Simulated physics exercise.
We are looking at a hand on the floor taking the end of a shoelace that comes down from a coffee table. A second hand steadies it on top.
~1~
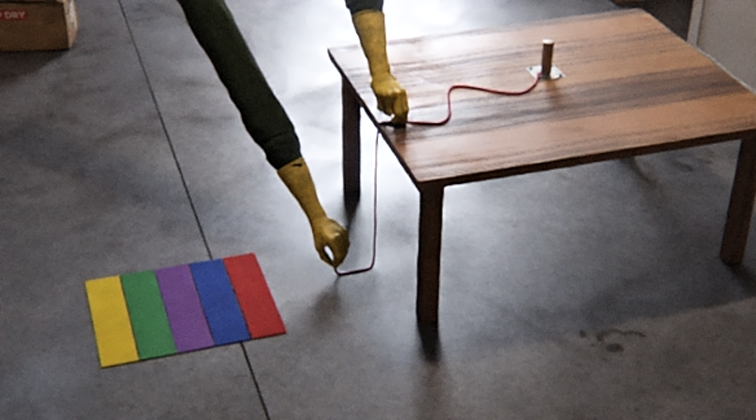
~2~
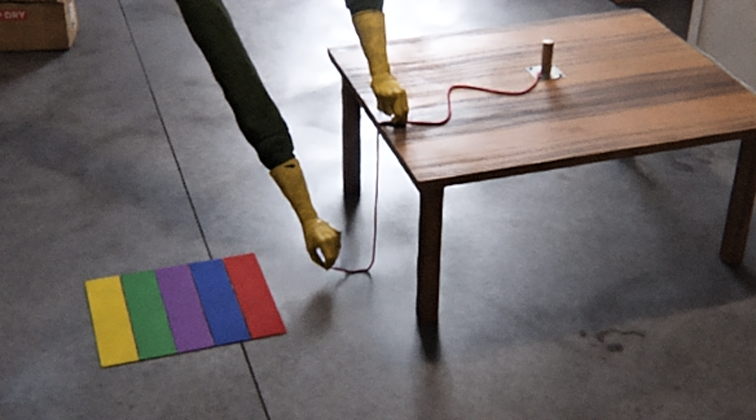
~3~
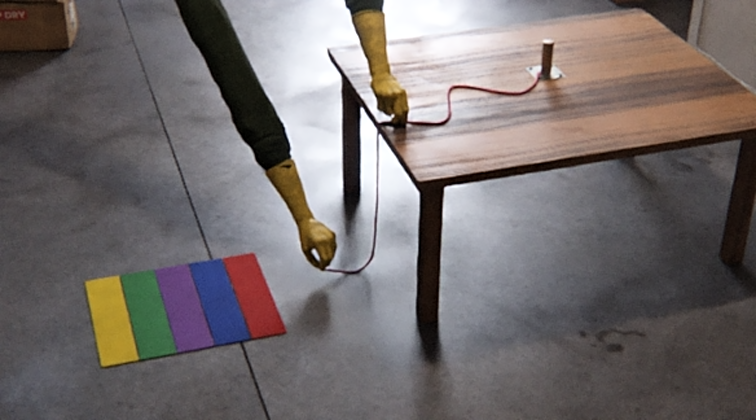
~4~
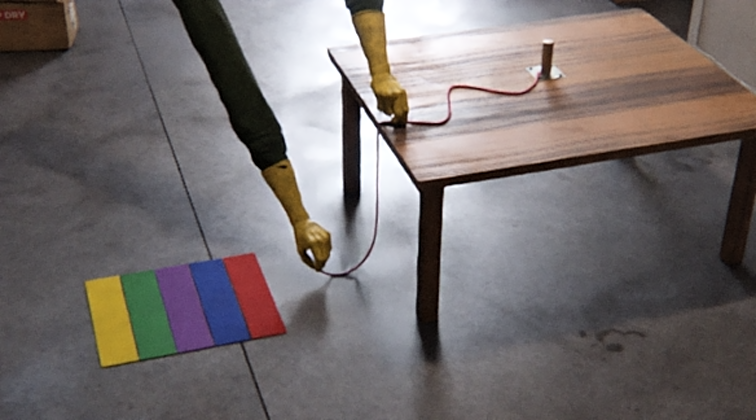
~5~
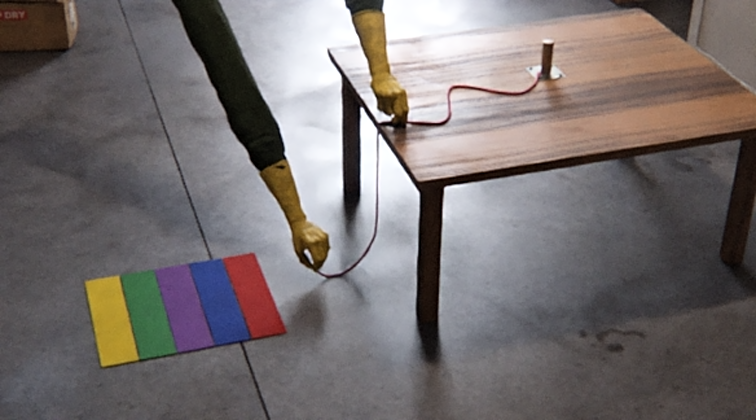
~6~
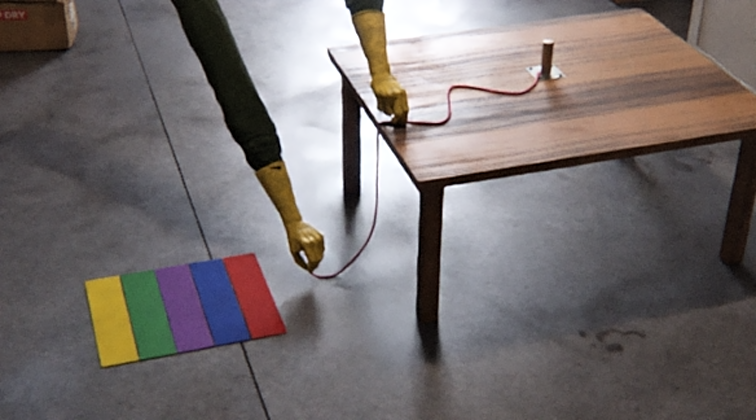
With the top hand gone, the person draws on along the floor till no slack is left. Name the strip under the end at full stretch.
It gets as far as the green strip.
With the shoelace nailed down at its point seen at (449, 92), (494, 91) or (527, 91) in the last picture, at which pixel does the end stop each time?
In that order: (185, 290), (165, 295) and (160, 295).
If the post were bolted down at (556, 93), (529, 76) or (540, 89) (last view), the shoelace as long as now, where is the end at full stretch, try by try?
In that order: (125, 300), (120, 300) and (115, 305).
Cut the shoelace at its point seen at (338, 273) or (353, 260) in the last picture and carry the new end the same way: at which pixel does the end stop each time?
In that order: (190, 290) and (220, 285).
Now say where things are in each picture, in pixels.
In the first picture, end (333, 264); red (264, 320); blue (228, 327); purple (192, 334); green (154, 340); yellow (117, 347).
In the second picture, end (324, 266); shoelace through (531, 87) (465, 86) (449, 115) (384, 123) (377, 188) (374, 252).
In the third picture, end (320, 267).
In the fourth picture, end (315, 268); shoelace through (531, 87) (465, 86) (449, 115) (384, 123) (377, 188) (370, 252).
In the fifth picture, end (313, 268).
In the sixth picture, end (308, 269); shoelace through (531, 87) (465, 86) (449, 115) (384, 123) (377, 188) (361, 251).
Soon after, end near (214, 285); over blue.
After that, end near (169, 293); over purple.
At the stop, end near (143, 298); over green. The green one.
